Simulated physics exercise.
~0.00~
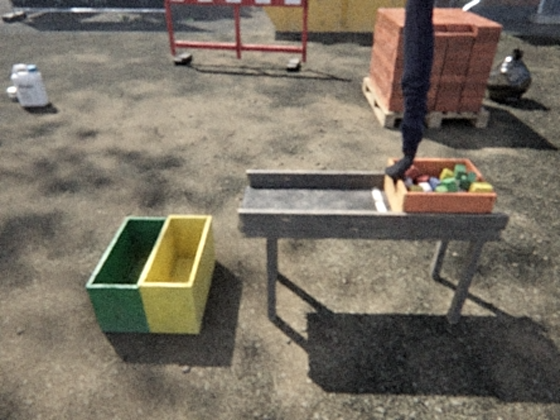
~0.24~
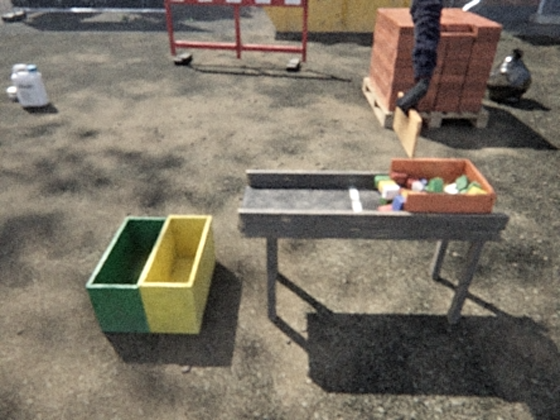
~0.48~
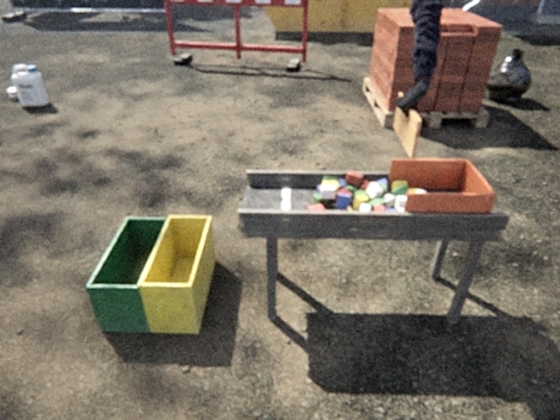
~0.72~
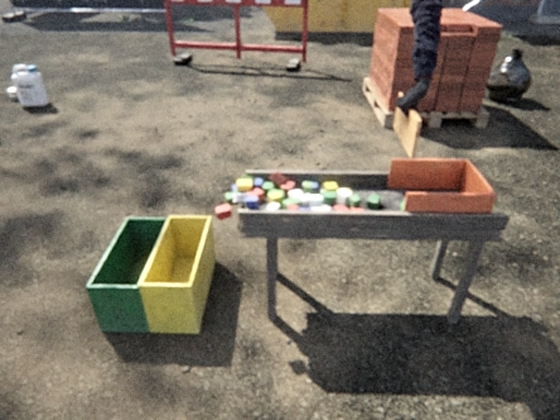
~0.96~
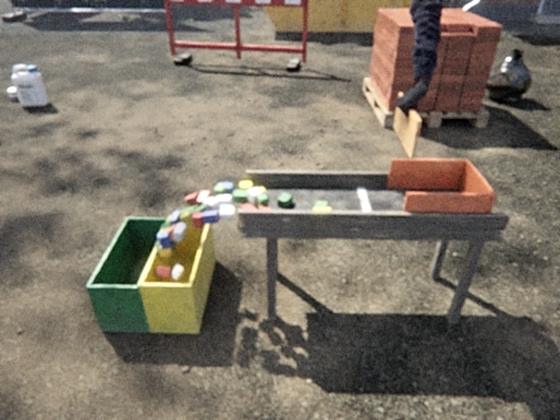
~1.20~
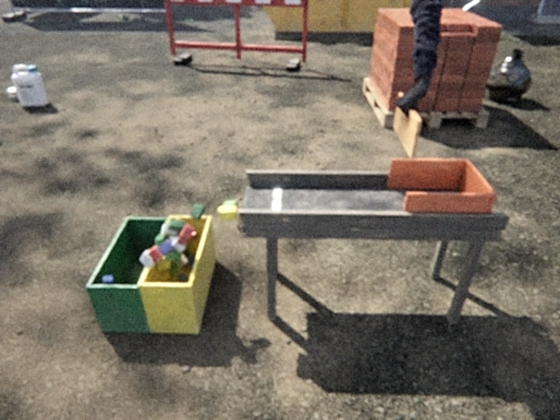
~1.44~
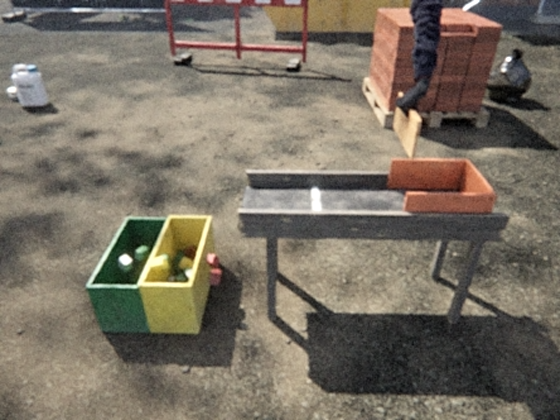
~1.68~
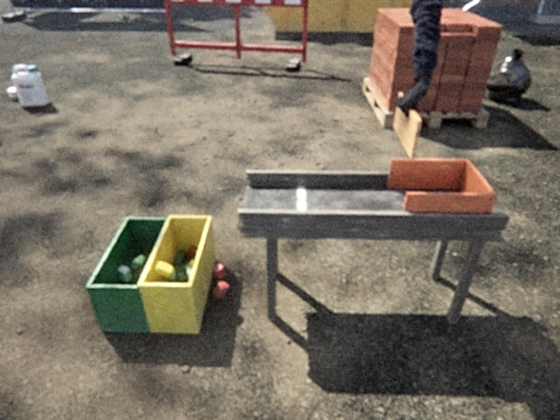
At the start, a pile of small, colourful toy bricks sits in an orange pen at the right end of a raised grey belt, with a dark arm reaching down to a gate. The arm lifts the gate, and the bricks begin riding left in a spread-out cluster. They reach the belt's left end and spill off in a stream, arcing down toward a yellow box and a green box beside it. Most drop into the yellow box, while a few land in the green one. At the end, the belt is empty and two red bricks lie on the ground just right of the yellow box.
